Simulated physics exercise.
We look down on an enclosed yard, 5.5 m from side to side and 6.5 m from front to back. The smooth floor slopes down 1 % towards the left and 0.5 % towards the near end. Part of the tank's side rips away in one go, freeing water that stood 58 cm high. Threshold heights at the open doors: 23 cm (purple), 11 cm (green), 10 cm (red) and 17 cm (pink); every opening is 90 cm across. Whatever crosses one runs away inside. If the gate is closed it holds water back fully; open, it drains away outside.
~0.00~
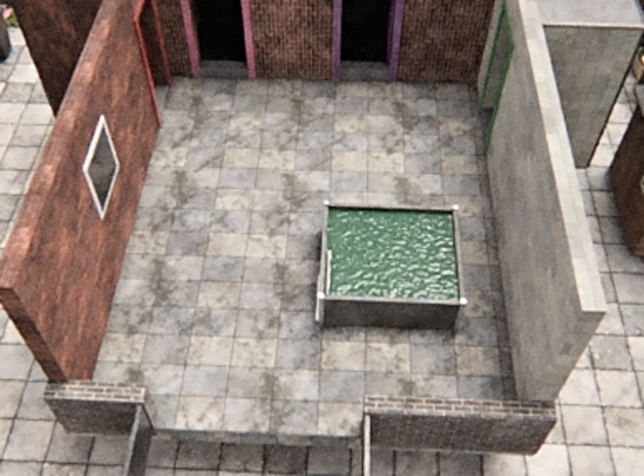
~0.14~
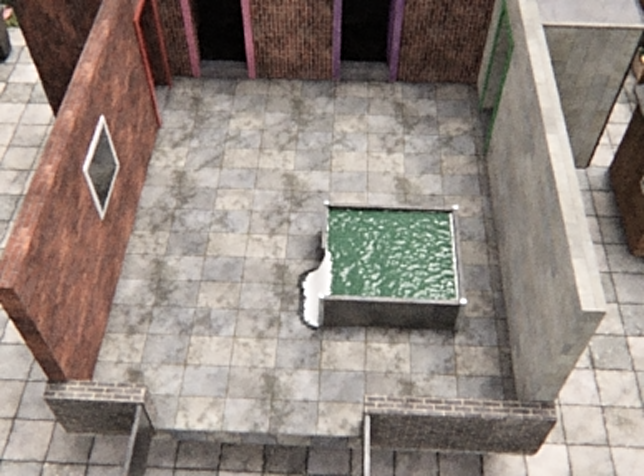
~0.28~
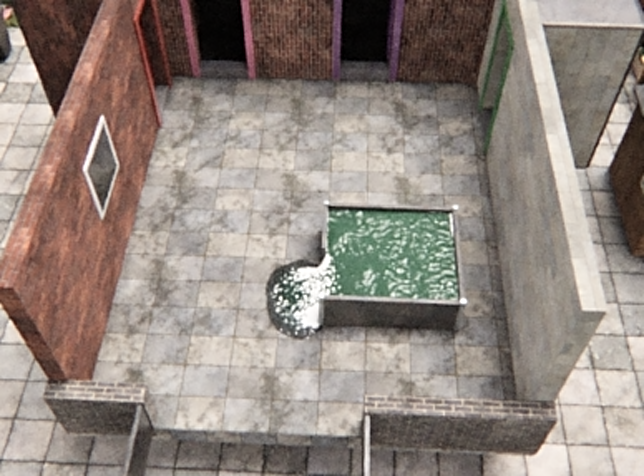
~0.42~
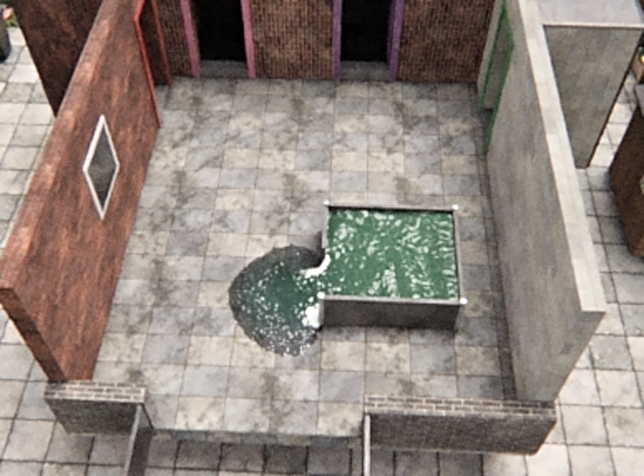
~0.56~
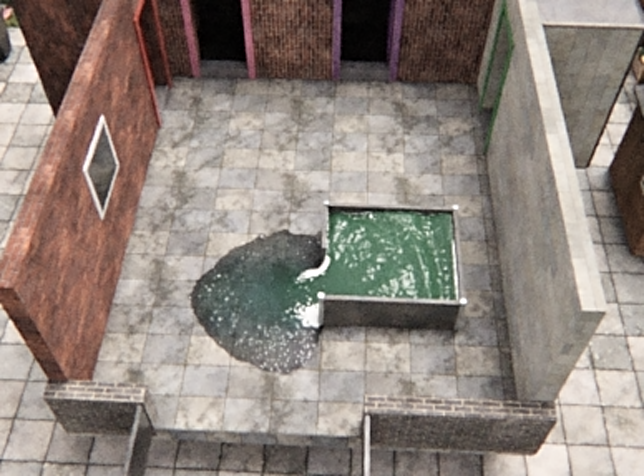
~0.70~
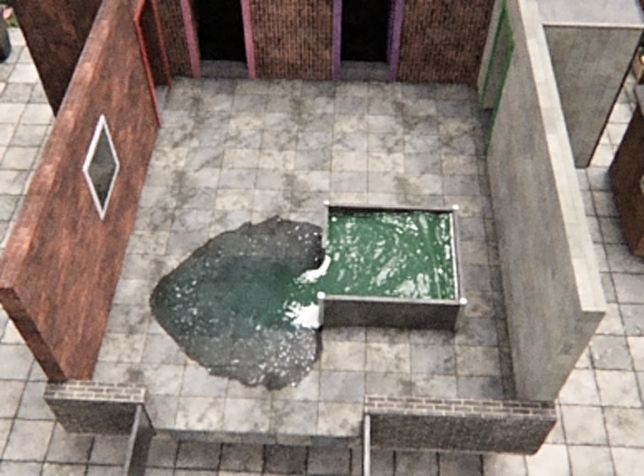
Green water bursts from the left side of a tank and spreads leftward across the tiled yard.
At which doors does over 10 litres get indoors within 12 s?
Within that time: At the purple door it does not reach the limit; at the green door it stays under the limit; at the red door it stays under the limit; at the pink door it keeps below the limit.
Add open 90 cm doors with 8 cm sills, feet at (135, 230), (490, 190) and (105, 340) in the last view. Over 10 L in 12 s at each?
In that order: Past it, under, over.
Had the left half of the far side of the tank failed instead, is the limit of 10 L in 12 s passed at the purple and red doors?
Then: Purple not over, red over.
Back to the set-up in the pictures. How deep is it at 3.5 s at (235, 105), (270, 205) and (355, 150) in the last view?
Roughly 1, 0 and 0 cm, in turn.
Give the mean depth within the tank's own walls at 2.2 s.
Roughly 32 cm on average.
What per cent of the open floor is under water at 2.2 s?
Some 30 per cent of it.
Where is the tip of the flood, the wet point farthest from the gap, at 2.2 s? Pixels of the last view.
At about (155, 147).
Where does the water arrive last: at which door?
Last comes the green one.
After 1.4 s water covers 25 % of the floor and is deepest (32 cm) near (317, 308); purple door not reached, green door not reached, red door not reached, pink door not reached.
After 2.2 s water covers 30 % of the floor and is deepest (30 cm) near (86, 408); purple door not reached, green door not reached, red door not reached, pink door not reached.
After 3.5 s water covers 35 % of the floor and is deepest (19 cm) near (317, 308); purple door not reached, green door not reached, red door 4 cm at the sill, 0 L in, pink door not reached.
After 7.0 s water covers 55 % of the floor and is deepest (12 cm) near (86, 408); purple door 2 cm at the sill, 0 L in, green door not reached, red door 8 cm at the sill, 0 L in, pink door 9 cm at the sill, 0 L in.
After 12.0 s water covers 80 % of the floor and is deepest (7 cm) near (86, 408); purple door 2 cm at the sill, 0 L in, green door 3 cm at the sill, 0 L in, red door 6 cm at the sill, 0 L in, pink door 5 cm at the sill, 0 L in.
